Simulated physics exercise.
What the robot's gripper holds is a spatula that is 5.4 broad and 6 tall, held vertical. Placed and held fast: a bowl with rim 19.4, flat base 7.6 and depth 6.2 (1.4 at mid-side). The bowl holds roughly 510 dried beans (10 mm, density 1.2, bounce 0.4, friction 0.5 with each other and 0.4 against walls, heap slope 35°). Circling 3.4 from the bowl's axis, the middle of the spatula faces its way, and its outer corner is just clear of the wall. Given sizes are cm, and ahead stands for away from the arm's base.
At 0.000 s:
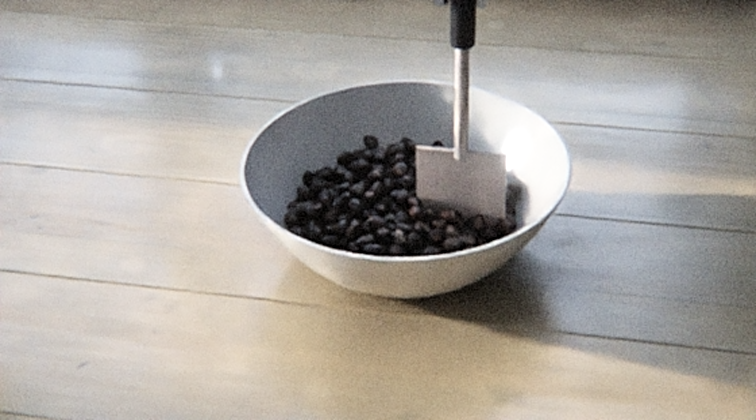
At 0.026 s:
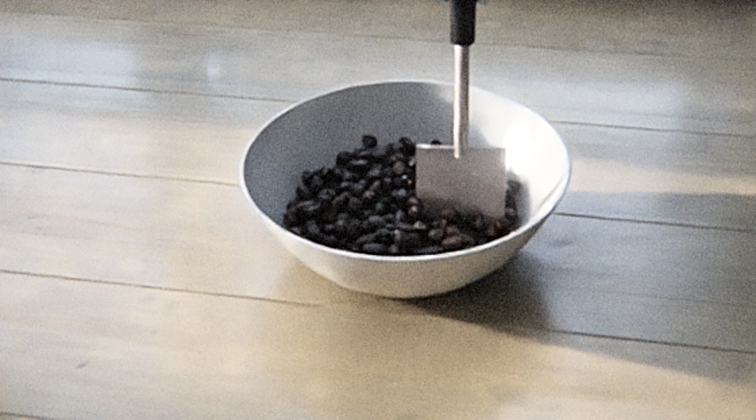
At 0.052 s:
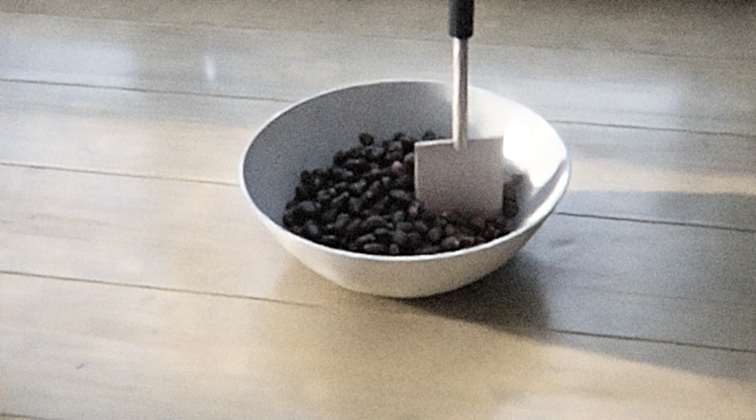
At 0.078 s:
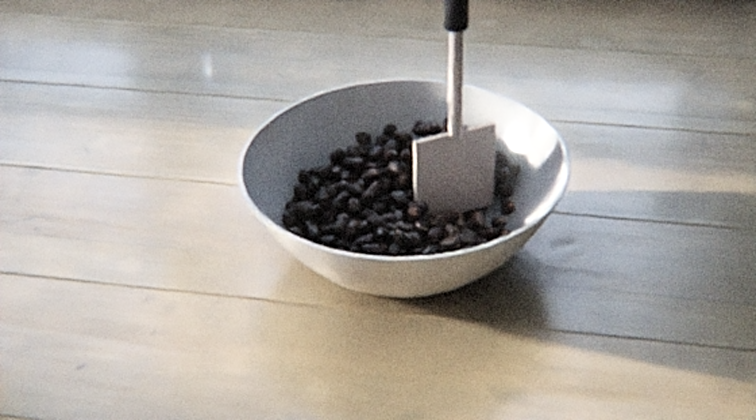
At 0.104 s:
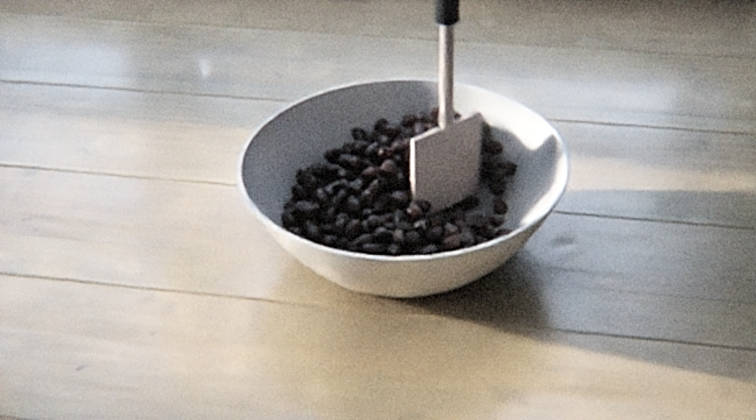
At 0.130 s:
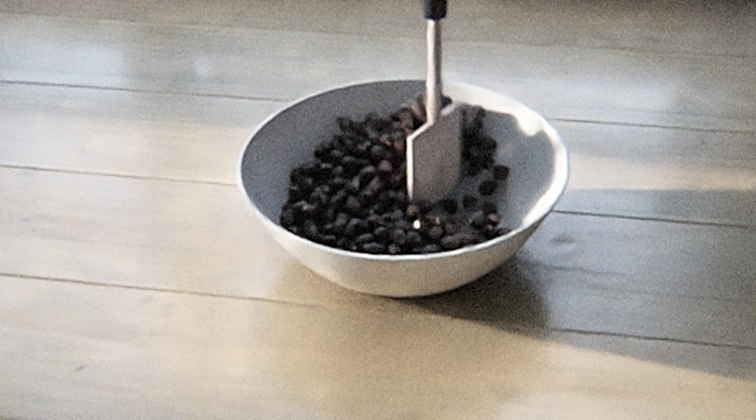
We see a white bowl of dark beans on a wooden surface, with an upright spatula at its right side; the spatula turns and sweeps toward the back of the bowl, pushing beans into a heap there.
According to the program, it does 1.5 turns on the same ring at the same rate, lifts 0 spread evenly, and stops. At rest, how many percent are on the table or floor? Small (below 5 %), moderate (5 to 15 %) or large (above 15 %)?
Moderate.
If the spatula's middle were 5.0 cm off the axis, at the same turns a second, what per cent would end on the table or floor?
Roughly 15 percent, I'd expect.
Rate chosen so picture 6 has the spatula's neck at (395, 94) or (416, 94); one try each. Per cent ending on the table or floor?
Close to 35 and 20 in a hundred.
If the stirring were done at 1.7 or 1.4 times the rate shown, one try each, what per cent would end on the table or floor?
35 % and 25 %.
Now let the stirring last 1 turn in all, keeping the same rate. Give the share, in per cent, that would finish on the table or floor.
I'd expect some 5 per cent.
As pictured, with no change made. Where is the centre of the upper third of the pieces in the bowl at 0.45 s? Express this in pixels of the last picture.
(387, 233), roughly.
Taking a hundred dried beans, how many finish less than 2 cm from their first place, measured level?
Result: Close to 0 per cent of the load.
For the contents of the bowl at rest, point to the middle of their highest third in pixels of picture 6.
Close to (317, 217).
After 0.45 s, 249° round, highest piece 8 above the table; 491 in the bowl, 10 on the table or floor, 7 in flight or on the tool.
After 0.78 s, 75° round, highest piece 8 above the table; 478 in the bowl, 28 on the table or floor, 2 in flight or on the tool.
After 1.14 s, 180° round, highest piece 6 above the table; 468 in the bowl, 40 on the table or floor.
After 1.84 s, 180° round, highest piece 6 above the table; 468 in the bowl, 40 on the table or floor.
At rest, 468 in the bowl, 40 on the table or floor. That is 8 % on the table or floor.
